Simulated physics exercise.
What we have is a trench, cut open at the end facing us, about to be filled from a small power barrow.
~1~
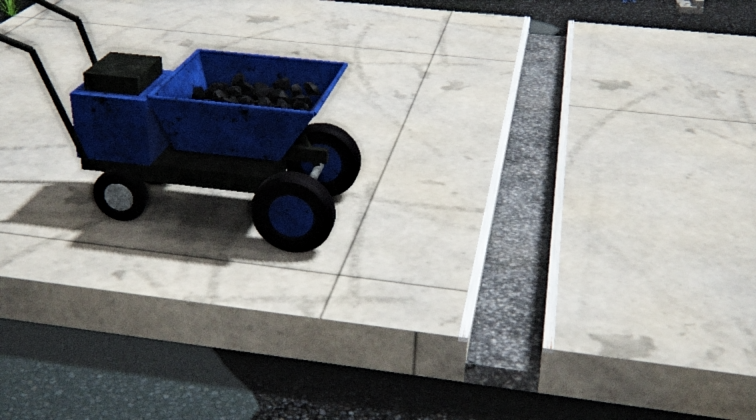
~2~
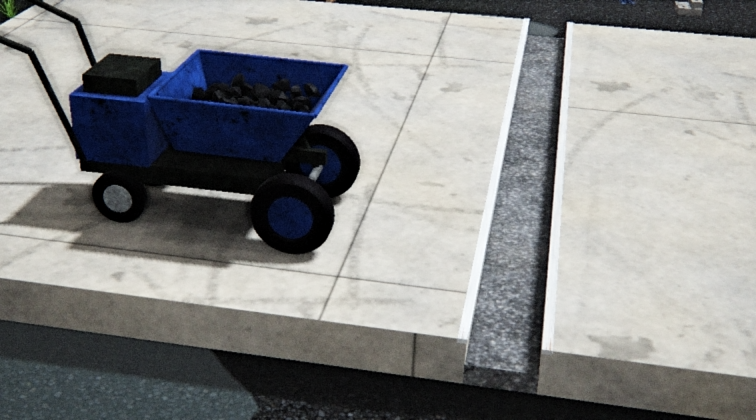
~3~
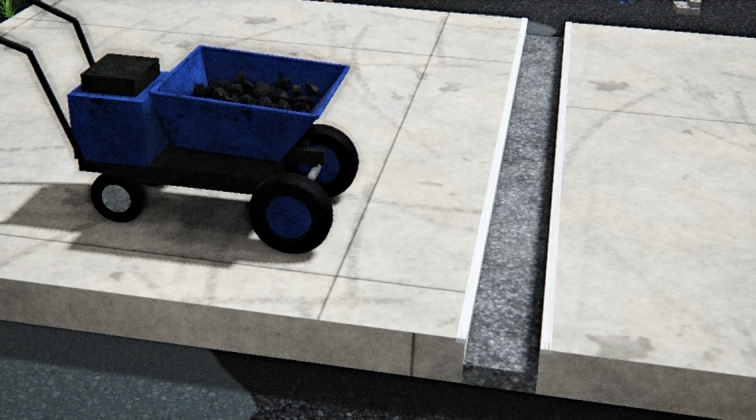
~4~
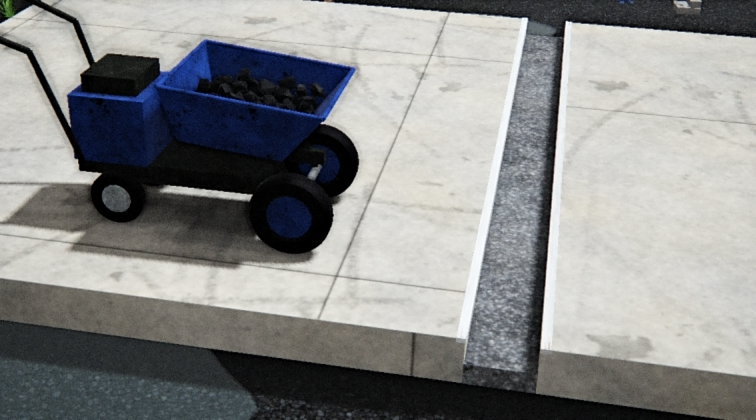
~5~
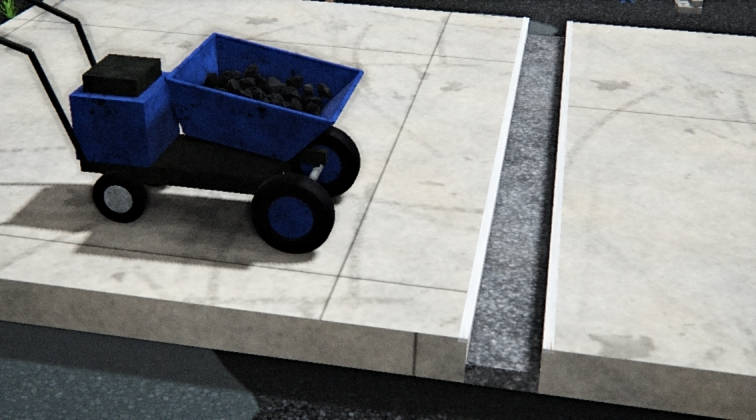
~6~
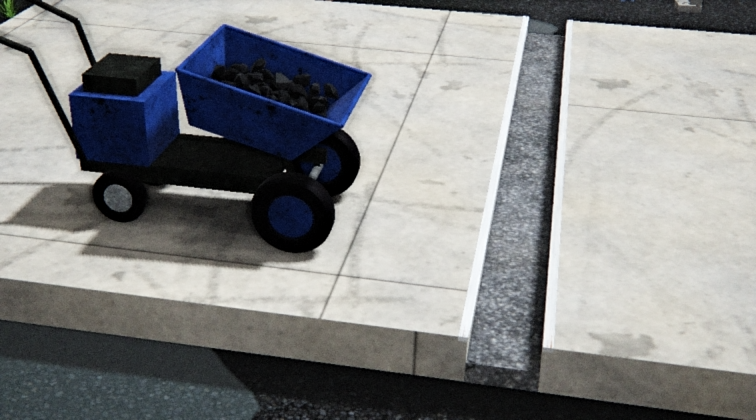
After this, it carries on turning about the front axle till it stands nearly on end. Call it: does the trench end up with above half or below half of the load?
It ends up with below half.
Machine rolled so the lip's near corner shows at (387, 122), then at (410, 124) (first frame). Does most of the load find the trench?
At the earlier place the greater portion ends between the edges, at the later place the greater portion.
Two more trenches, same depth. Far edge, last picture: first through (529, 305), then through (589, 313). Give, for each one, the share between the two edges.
30 %, give or take, and then 30 %.
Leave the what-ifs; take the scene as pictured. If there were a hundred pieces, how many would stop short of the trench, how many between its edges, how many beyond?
Split - short: 70 percent, between: 30 percent, beyond: 0 percent.
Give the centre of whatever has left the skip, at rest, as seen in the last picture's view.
Near (448, 229).
Soon after the last picture, skip tipped steeply; all in the skip.
A little later, skip tipped right over; nearly all in the skip; a small part short of the trench; a stray few falling.
Later still, skip tipped right over; about a quarter in the skip; about two thirds short of the trench; a small part in or heaped over the trench.
By the end, skip tipped right over; about two thirds short of the trench; about a quarter in or heaped over the trench; none beyond it.
